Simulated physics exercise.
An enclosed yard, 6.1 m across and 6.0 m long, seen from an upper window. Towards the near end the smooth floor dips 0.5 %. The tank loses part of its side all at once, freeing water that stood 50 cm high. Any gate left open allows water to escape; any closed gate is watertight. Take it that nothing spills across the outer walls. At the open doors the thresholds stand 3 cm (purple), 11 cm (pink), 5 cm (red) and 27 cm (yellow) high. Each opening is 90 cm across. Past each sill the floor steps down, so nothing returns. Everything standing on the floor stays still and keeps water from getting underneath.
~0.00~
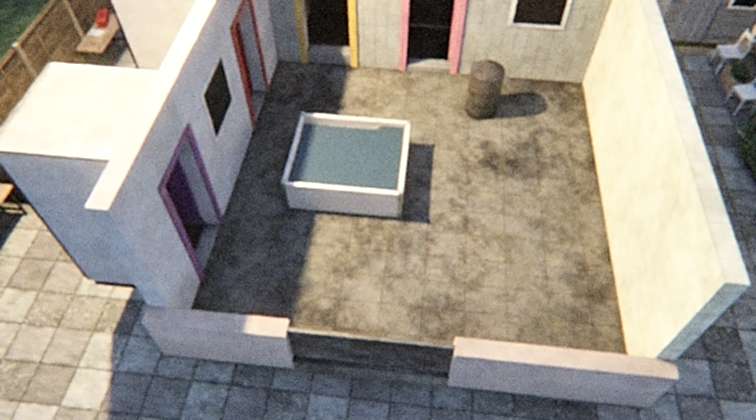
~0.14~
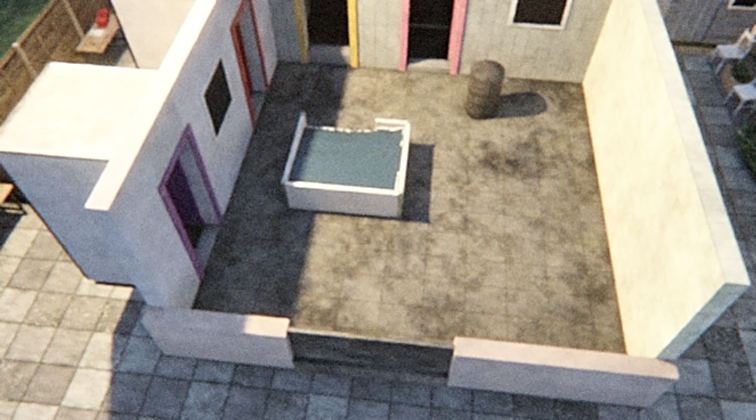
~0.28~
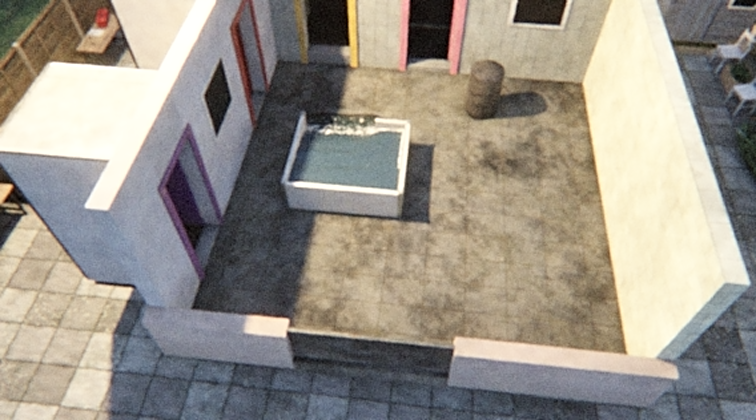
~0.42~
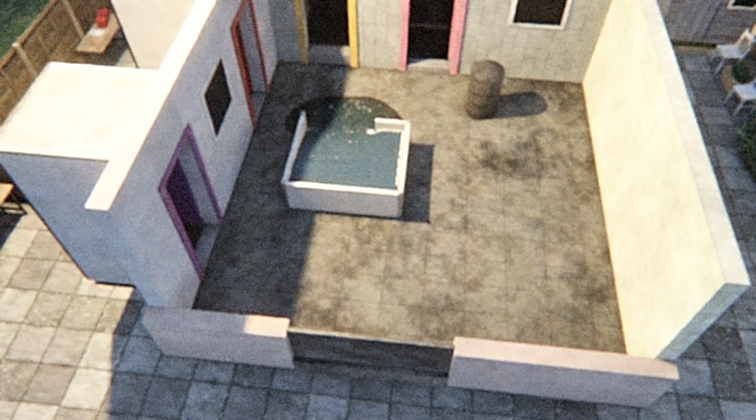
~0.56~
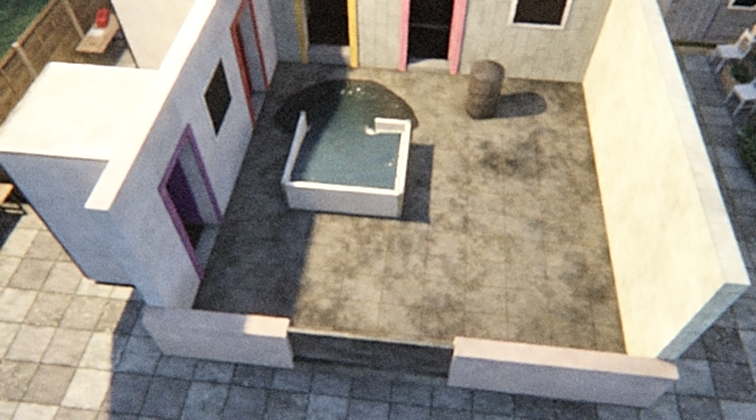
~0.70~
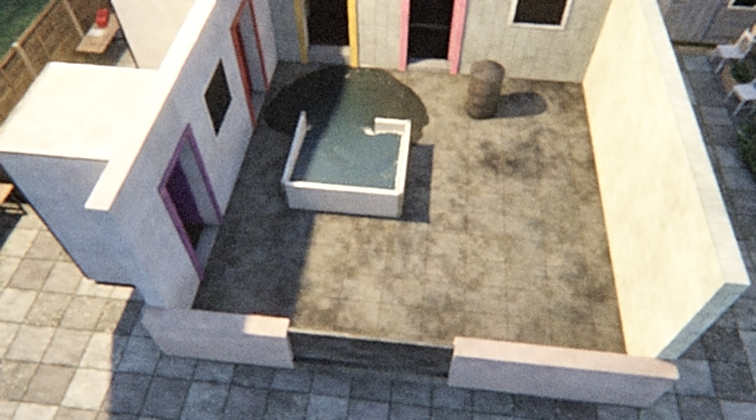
An enclosed yard with a worn, blotchy grey-brown floor is seen from high above, in a view that stays still. A white rectangular tank of blue-green water sits left of centre, with a dark barrel near the back, yellow and pink doorways behind, and purple and red ones at left. Part of the tank's far side gives way, and water pours out, spreading across the floor in a widening dark, rounded pool towards the back doorways.
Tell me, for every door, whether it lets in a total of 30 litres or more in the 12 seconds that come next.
Outcome: Purple door: Falls short. Pink door: Falls short. Red door: Tops the amount. Yellow door: Falls short.
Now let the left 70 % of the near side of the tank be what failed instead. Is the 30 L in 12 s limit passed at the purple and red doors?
Here's how it goes: Purple exceeds it, red falls short.
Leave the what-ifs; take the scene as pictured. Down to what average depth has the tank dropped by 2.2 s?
About 20 cm.
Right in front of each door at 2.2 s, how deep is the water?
Purple 0 cm, pink 13 cm, red 9 cm, yellow 26 cm.
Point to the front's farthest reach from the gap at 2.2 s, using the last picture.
Location: Approx. (520, 81) in the last view.
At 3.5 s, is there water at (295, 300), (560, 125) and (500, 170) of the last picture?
Untouched, submerged, untouched.
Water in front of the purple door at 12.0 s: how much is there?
Depth: Approx. 2.5 cm.
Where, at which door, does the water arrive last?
Lab note: Last arrival at the purple door.
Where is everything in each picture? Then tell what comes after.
The first picture shows the tank at (349, 155) is whole and still, 50 cm deep.
In the second picture, water pours out on the tank's far side and has run 0.7 m, to a hidden place; typically 6 cm deep outside, 50 cm at the tank's back.
In the third picture, the front is at a hidden place, 0.9 m from the gap on the tank's far side; 0.8 m2 of floor is under water; 50 cm left at the back of the tank.
In the fourth picture, water pours out on the tank's far side and has run 1.2 m, to (378, 103); typically 6 cm deep outside, 50 cm at the tank's back.
In the fifth picture, the front is at (372, 84), 1.7 m from the gap on the tank's far side; 2.8 m2 of floor is under water; 43 cm left at the back of the tank.
In the sixth picture, water pours out on the tank's far side and has run 2.1 m, to (375, 68); typically 4 cm deep outside, 42 cm at the tank's back.
After 1.4 s water covers 15 % of the floor and is deepest (28 cm) near (339, 68); purple door not reached, pink door 12 cm at the sill, 0 L in, red door 6 cm at the sill, 0 L in, yellow door 27 cm at the sill, 0 L in.
After 2.2 s water covers 20 % of the floor and is deepest (32 cm) near (313, 66); purple door not reached, pink door 13 cm at the sill, 2 L in, red door 9 cm at the sill, 5 L in, yellow door 26 cm at the sill, 0 L in.
After 3.5 s water covers 35 % of the floor and is deepest (16 cm) near (340, 105); purple door not reached, pink door 10 cm at the sill, 5 L in, red door 10 cm at the sill, 33 L in, yellow door 14 cm at the sill, 1 L in.
After 7.0 s water covers 75 % of the floor and is deepest (10 cm) near (184, 333); purple door 4 cm at the sill, 0 L in, pink door 4 cm at the sill, 5 L in, red door 7 cm at the sill, 70 L in, yellow door 7 cm at the sill, 1 L in.
After 12.0 s water covers 95 % of the floor and is deepest (8 cm) near (605, 365); purple door 2 cm at the sill, 2 L in, pink door 3 cm at the sill, 5 L in, red door 3 cm at the sill, 75 L in, yellow door 3 cm at the sill, 1 L in.
